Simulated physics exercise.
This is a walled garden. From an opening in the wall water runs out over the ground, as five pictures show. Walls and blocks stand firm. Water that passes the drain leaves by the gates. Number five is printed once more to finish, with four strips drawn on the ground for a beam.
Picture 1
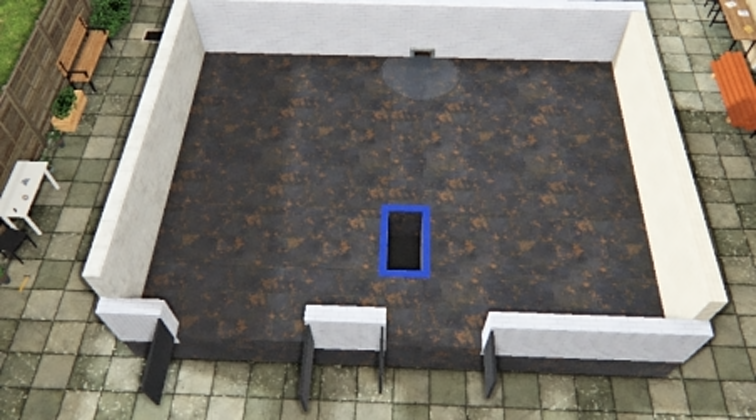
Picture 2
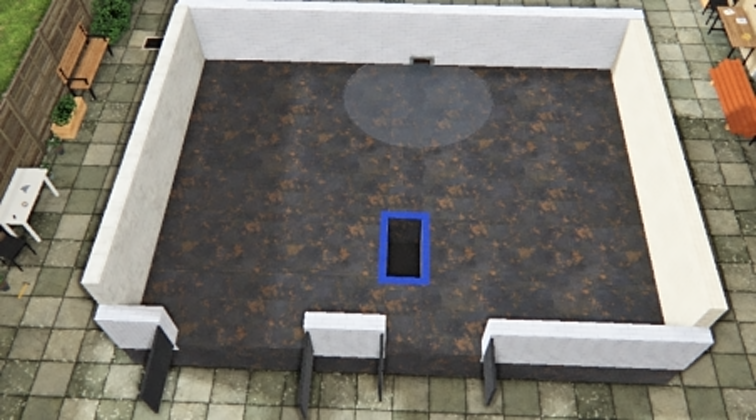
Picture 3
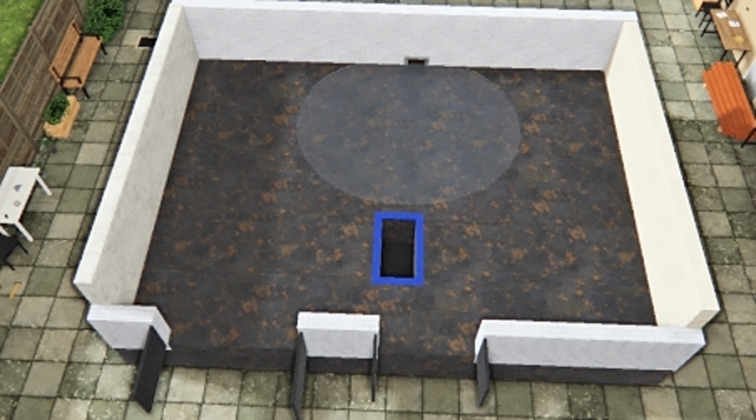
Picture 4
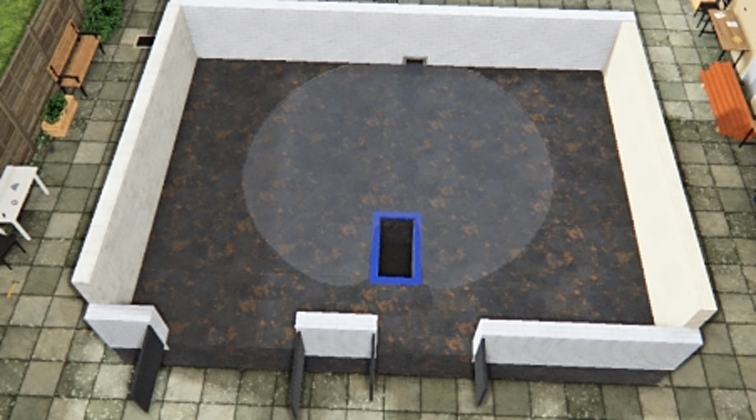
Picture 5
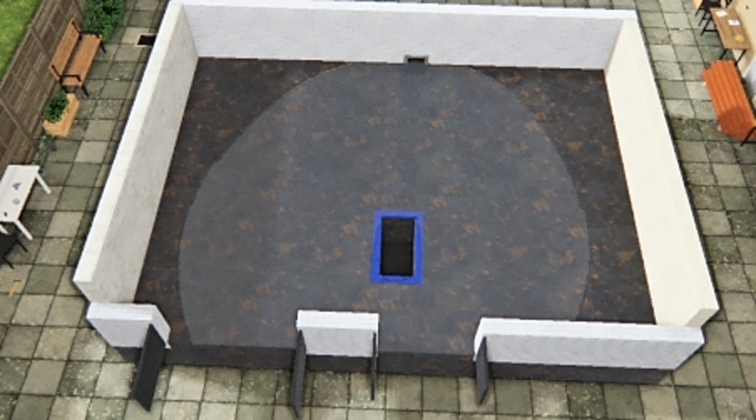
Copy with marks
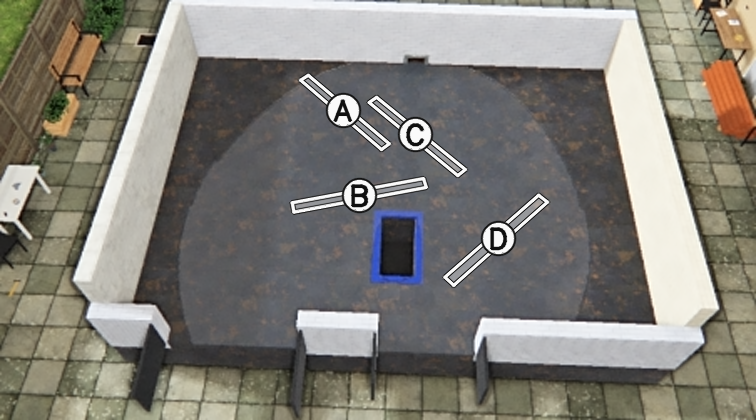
In a walled garden with a dark, rust-flecked floor, a small pale patch of water appears by an outlet in the far wall. It widens into a large round sheet, spreading toward the blue-edged drain. The water reaches and surrounds the drain, then extends near the open gates, covering over half the floor.
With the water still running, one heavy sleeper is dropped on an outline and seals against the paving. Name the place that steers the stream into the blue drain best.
The answer is spot D.
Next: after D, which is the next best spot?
The answer is A.
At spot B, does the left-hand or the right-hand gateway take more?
More leaves on the left.
In white, A from (304, 77) to (385, 146); B from (293, 207) to (424, 182); C from (372, 99) to (461, 172); D from (449, 281) to (543, 198).
For spot A, about 24 % of the stream goes into the blue drain, about 75 % out by the gates.
For spot B, about 7 % of the stream goes into the blue drain, about 92 % out by the gates.
For spot C, about 6 % of the stream goes into the blue drain, about 94 % out by the gates.
For spot D, about 41 % of the stream goes into the blue drain, about 59 % out by the gates.
